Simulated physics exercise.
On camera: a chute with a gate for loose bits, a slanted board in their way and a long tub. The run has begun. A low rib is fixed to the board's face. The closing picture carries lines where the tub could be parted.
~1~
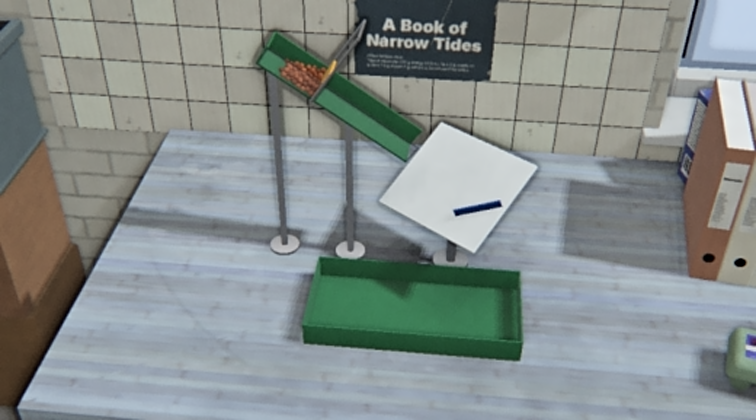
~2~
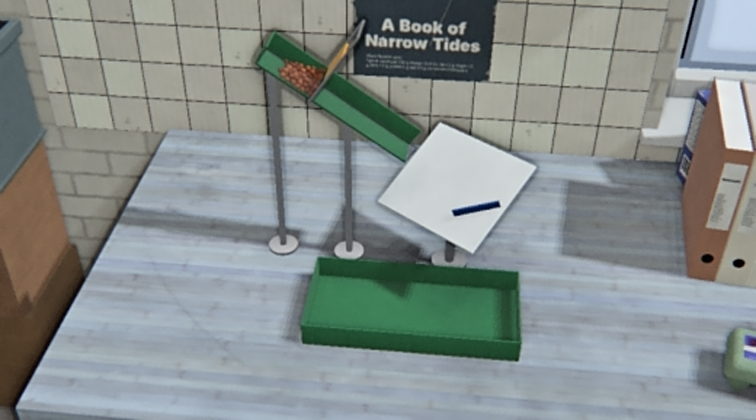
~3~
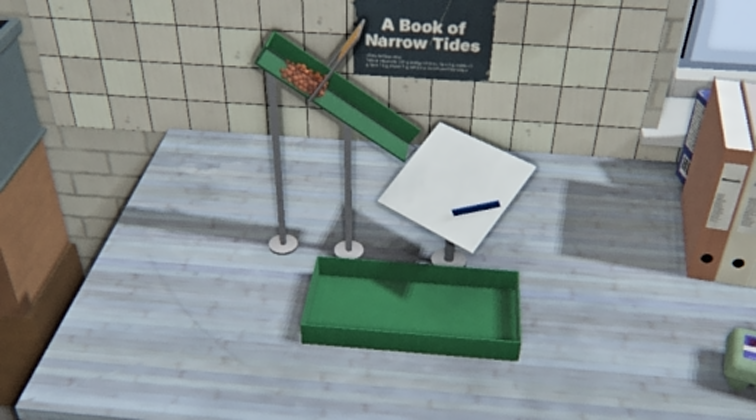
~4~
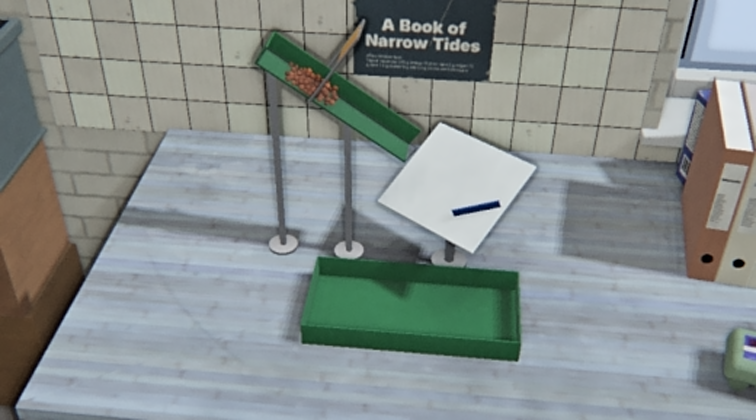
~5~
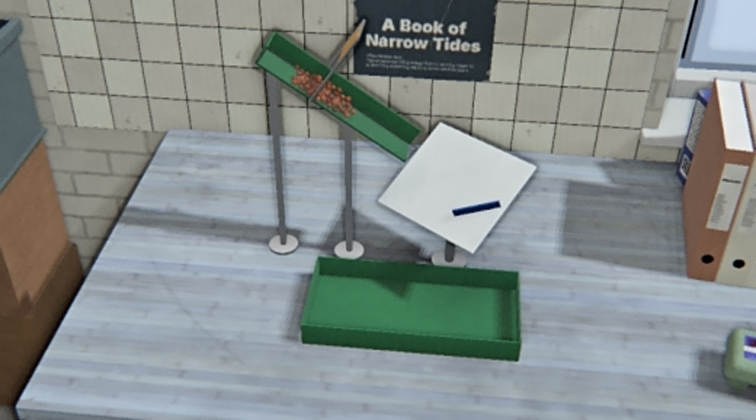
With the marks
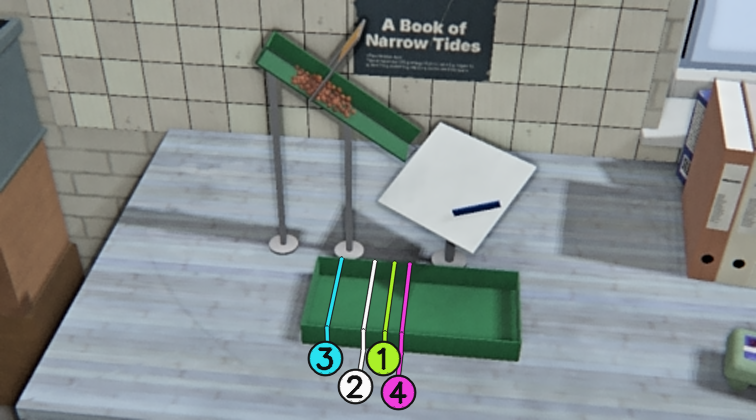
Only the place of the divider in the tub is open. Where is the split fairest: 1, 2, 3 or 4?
4.
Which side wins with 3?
Right.
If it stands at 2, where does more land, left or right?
The right side.
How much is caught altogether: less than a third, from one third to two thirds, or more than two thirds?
It is more than two thirds.
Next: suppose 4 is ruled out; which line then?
Line 1.
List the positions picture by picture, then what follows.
In the first frame, load behind the gate at (304, 76), clay pellets; lip of the chute at (408, 153), sloping gently.
In the second frame, middle of the board at (455, 184), tilted gently; middle of its low edge at (423, 226); of its high edge at (486, 144).
In the third frame, front corners of the tub at (301, 324) and (521, 342), empty; front of the load at (322, 94).
In the fourth frame, middle of the load at (312, 81); its front at (336, 98), about a quarter of the way to the lip; rib from (499, 201) to (452, 211).
In the fifth frame, middle of the load at (322, 92); its front at (353, 112), about a third of the way to the lip.
On the marked copy, line 1 crosses the front rim at (385, 331); line 2 crosses the front rim at (363, 330); line 3 crosses the front rim at (327, 327); line 4 crosses the front rim at (401, 333).
With 1, of what is caught, about a quarter on the left of the divider, most on the right.
With 2, of what is caught, a stray few on the left of the divider, nearly all on the right.
With 3, of what is caught, none on the left of the divider, all on the right.
With 4, of what is caught, about half on the left of the divider, about half on the right.
